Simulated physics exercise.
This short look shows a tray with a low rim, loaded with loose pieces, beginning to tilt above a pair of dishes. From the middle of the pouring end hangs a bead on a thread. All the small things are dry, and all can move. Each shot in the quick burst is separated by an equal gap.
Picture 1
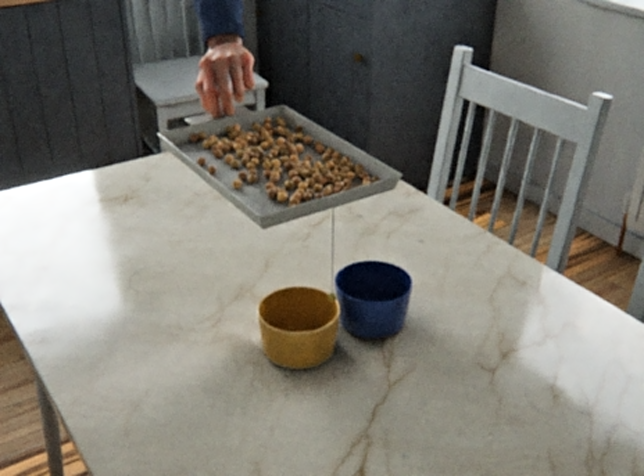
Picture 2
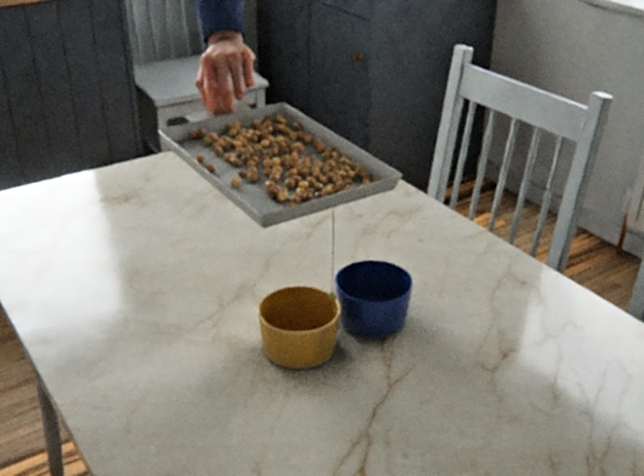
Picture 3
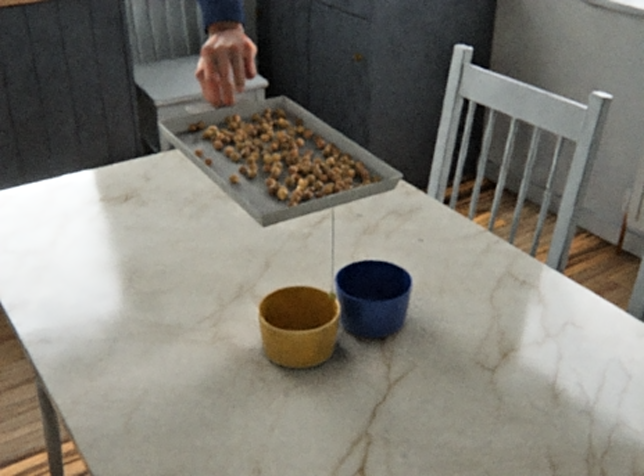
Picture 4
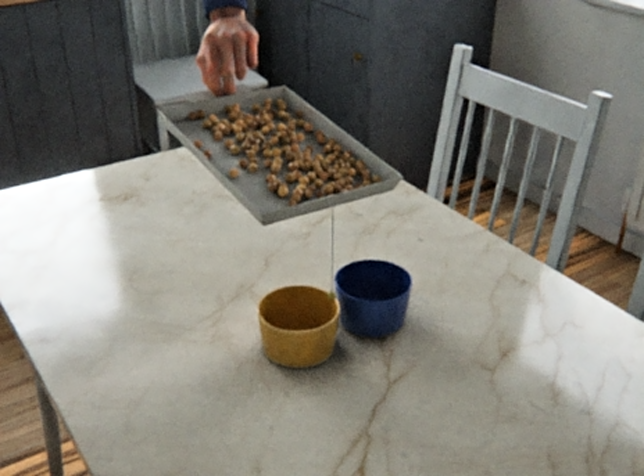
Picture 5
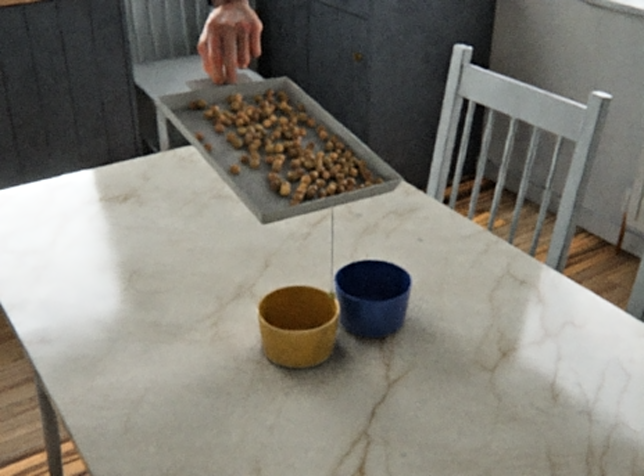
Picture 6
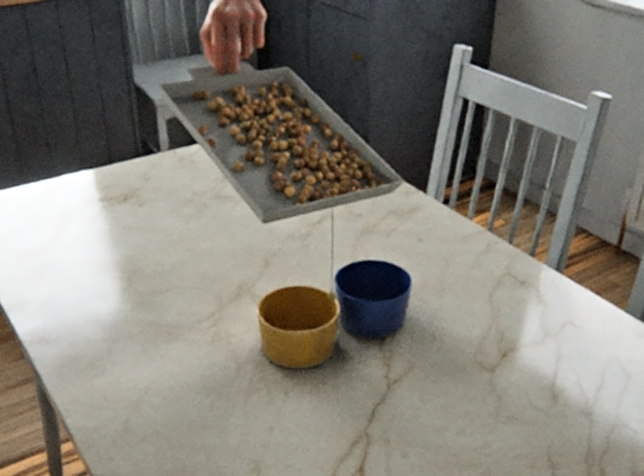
Above two bowls on a marble table, a hand slowly tilts a tray of beads.
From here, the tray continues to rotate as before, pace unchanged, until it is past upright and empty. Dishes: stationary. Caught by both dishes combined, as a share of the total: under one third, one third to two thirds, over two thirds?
The result will be a low catch, beneath a third of the load.
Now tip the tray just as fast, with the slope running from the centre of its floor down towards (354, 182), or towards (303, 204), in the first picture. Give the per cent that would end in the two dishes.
So it's 40 percent with the first slope and 0 percent with the other.
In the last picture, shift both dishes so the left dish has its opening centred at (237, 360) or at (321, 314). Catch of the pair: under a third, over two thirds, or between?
One: Under a third. Two: The middle third.
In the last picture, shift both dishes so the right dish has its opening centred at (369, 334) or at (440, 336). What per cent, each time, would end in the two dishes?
30, then 0 %.
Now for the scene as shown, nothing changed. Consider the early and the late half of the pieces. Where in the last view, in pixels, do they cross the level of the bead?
The early half goes through (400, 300), the late half through (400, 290).
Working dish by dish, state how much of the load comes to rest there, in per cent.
Left dish: 0 per cent; right dish: 0 per cent.
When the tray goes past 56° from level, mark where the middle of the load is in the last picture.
Its middle sits at about pixel (361, 182).
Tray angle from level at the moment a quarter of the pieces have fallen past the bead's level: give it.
A tilt of roughly 70°.
Soon, tray tipped steeply; most on the tray; a stray few outside both; a small part in the air.
A while on, tray tipped right over; a stray few on the tray; a stray few in the right dish; most outside both; a small part in the air.
Towards the end, tray tipped past a quarter turn; a stray few in the right dish; nearly all outside both.
Finally, tray tipped past a quarter turn; none in the left dish; a stray few in the right dish; nearly all outside both.
